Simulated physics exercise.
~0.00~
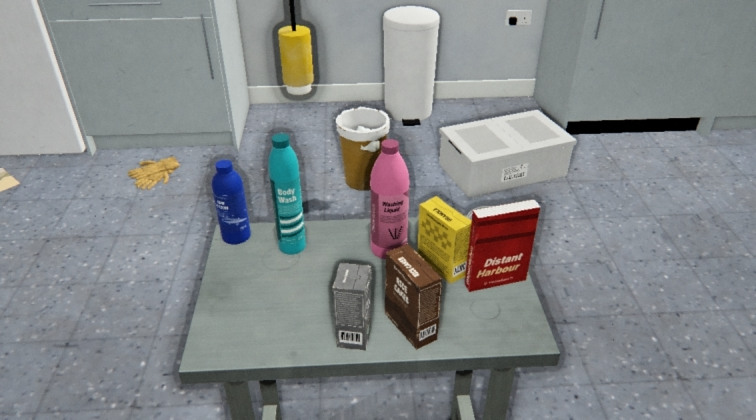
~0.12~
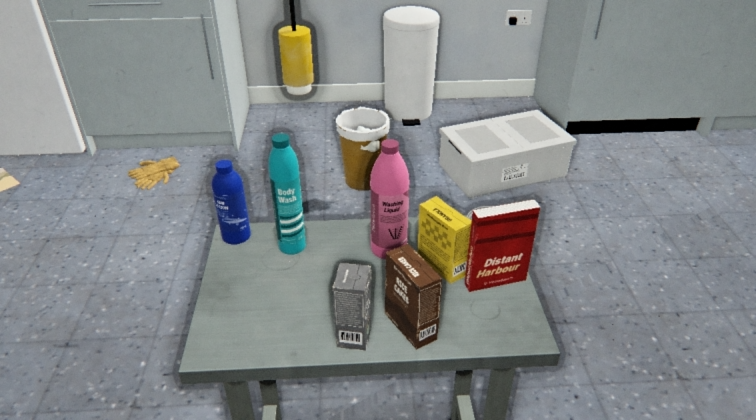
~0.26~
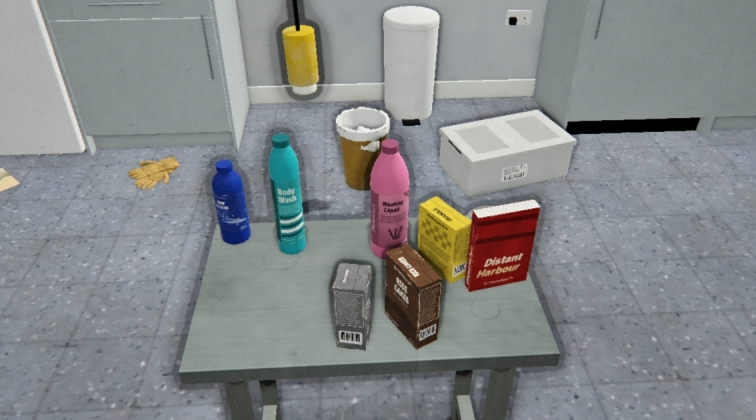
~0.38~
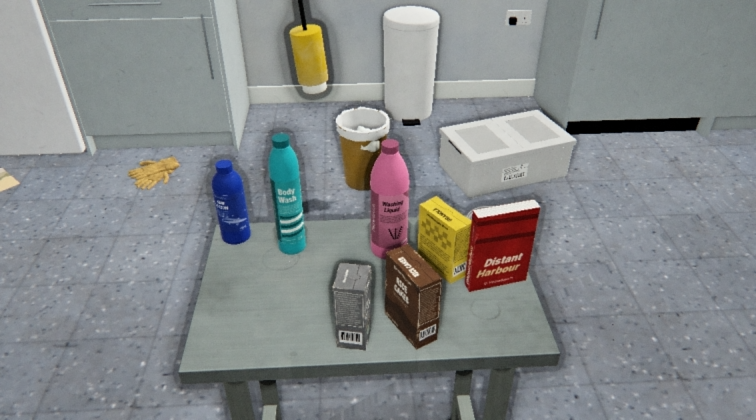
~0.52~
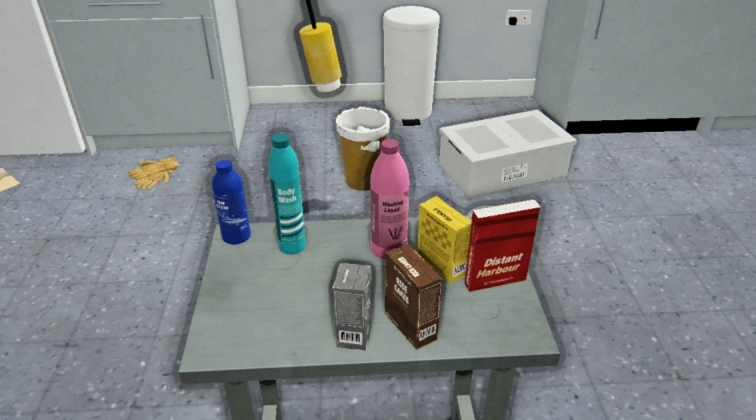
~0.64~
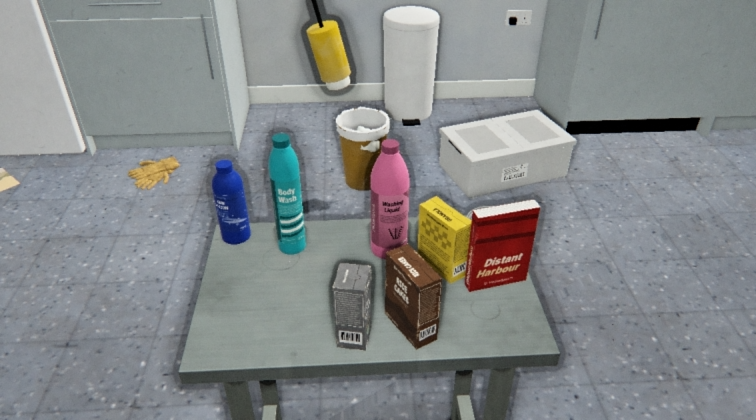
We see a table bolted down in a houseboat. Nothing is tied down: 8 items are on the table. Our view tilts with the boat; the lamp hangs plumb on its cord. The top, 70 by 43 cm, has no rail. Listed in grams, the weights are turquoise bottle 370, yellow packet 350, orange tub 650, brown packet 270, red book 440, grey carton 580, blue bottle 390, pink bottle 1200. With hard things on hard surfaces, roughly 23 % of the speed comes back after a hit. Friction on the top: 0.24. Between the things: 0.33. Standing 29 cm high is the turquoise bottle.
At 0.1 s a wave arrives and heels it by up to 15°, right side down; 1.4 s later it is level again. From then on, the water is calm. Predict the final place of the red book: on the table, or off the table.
The table keeps it.
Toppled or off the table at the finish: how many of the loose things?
So, 1 in all.
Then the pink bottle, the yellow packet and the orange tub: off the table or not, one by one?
Well, the pink bottle does not come off, the yellow packet does not come off, and the orange tub does not come off.
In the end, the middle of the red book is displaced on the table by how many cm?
About 2 cm.
By 1.64 s, boat level; red book 2 cm from its spot near (510, 247); turquoise bottle rocked 54° off its seat; yellow packet 2 cm from its spot.
By 3.24 s, boat level; turquoise bottle now off the table; red book 2 cm from its spot near (510, 247); yellow packet 2 cm from its spot.
When it is over (3.5 s), off the table, turquoise bottle; the other 7 within 5 cm of the start. In the last view, red book near (510, 247).
